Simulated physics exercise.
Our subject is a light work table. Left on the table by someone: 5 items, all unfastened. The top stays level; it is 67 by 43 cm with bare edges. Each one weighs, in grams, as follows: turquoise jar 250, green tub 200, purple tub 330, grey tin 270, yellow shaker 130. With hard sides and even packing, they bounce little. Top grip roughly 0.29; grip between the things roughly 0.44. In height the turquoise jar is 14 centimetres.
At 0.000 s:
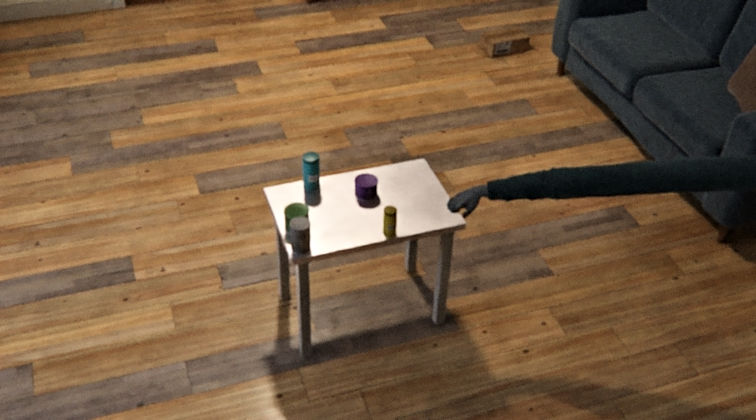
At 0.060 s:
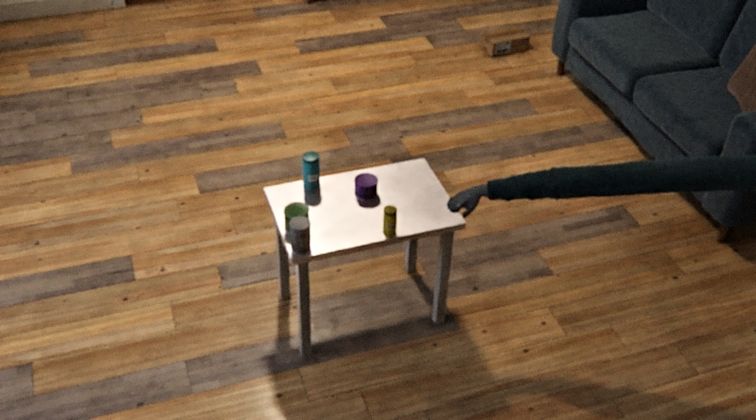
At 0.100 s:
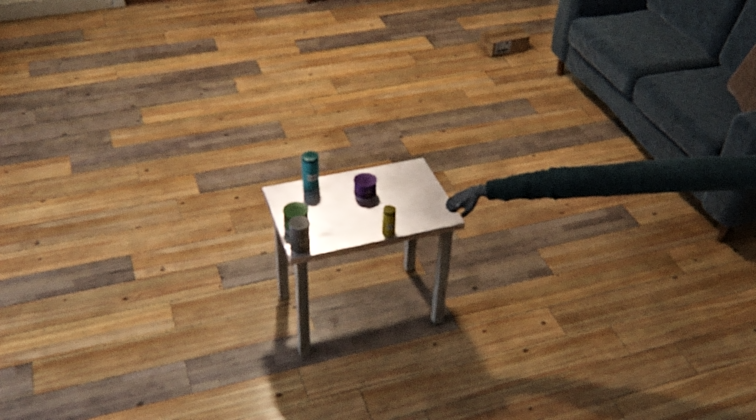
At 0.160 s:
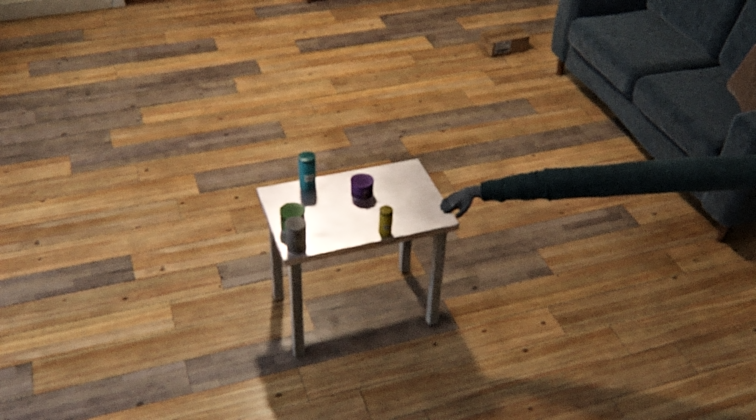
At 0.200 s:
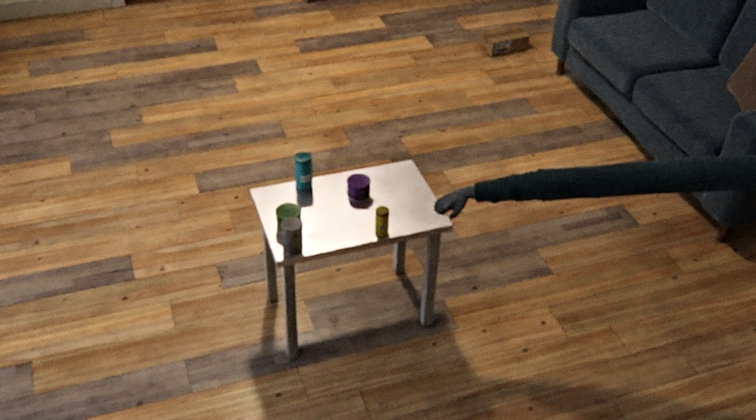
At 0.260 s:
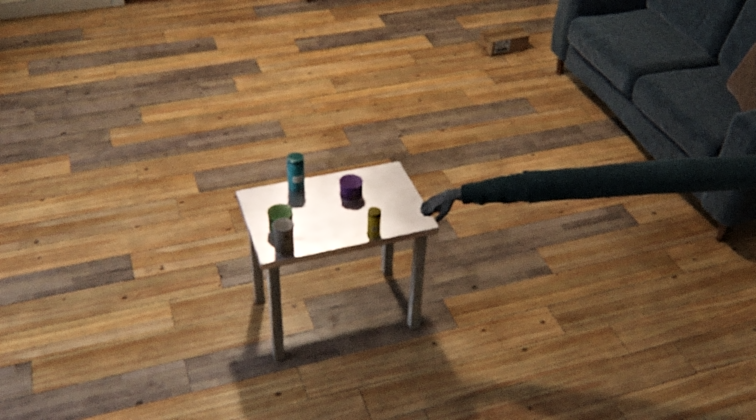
A dark-sleeved arm pushed a small white table slowly to the left across the wooden floor, barely at first and then a bit further, with five containers standing upright on top.
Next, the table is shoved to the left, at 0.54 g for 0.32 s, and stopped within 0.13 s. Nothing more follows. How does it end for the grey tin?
The grey tin remains upright.
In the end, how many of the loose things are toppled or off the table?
Count: 0.
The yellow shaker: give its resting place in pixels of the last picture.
It ends up at about (286, 240).
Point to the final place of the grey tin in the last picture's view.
It winds up close to (192, 255).
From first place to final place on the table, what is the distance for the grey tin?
Start to finish, roughly 0 cm.
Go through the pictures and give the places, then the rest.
Grey tin (301, 236); turquoise jar (311, 171), in the first picture.
Purple tub (366, 187); yellow shaker (390, 221), in the second picture.
Turquoise jar (310, 171); green tub (296, 218), in the third picture.
Table 3 cm from its start; purple tub (362, 187); yellow shaker (386, 221), in the fourth picture.
Table 5 cm from its start; yellow shaker (382, 221) shifted 2 cm; turquoise jar (304, 171) shifted 2 cm, in the fifth picture.
Table 11 cm from its start; grey tin (284, 237) shifted 5 cm; purple tub (351, 188) shifted 5 cm, in the sixth picture.
Around 0.36 s, table 24 cm from its start; grey tin shifted 11 cm near (264, 241); yellow shaker shifted 11 cm; purple tub shifted 11 cm.
Around 0.56 s, table 38 cm from its start; grey tin shifted 8 cm near (214, 251); green tub shifted 8 cm; purple tub shifted 8 cm.
Around 0.66 s, table 38 cm from its start; grey tin shifted 2 cm near (199, 254); green tub shifted 3 cm; purple tub shifted 2 cm.
Finally (1.2 s), all 5 still in place (within 5 cm). In the last view, grey tin near (192, 255).
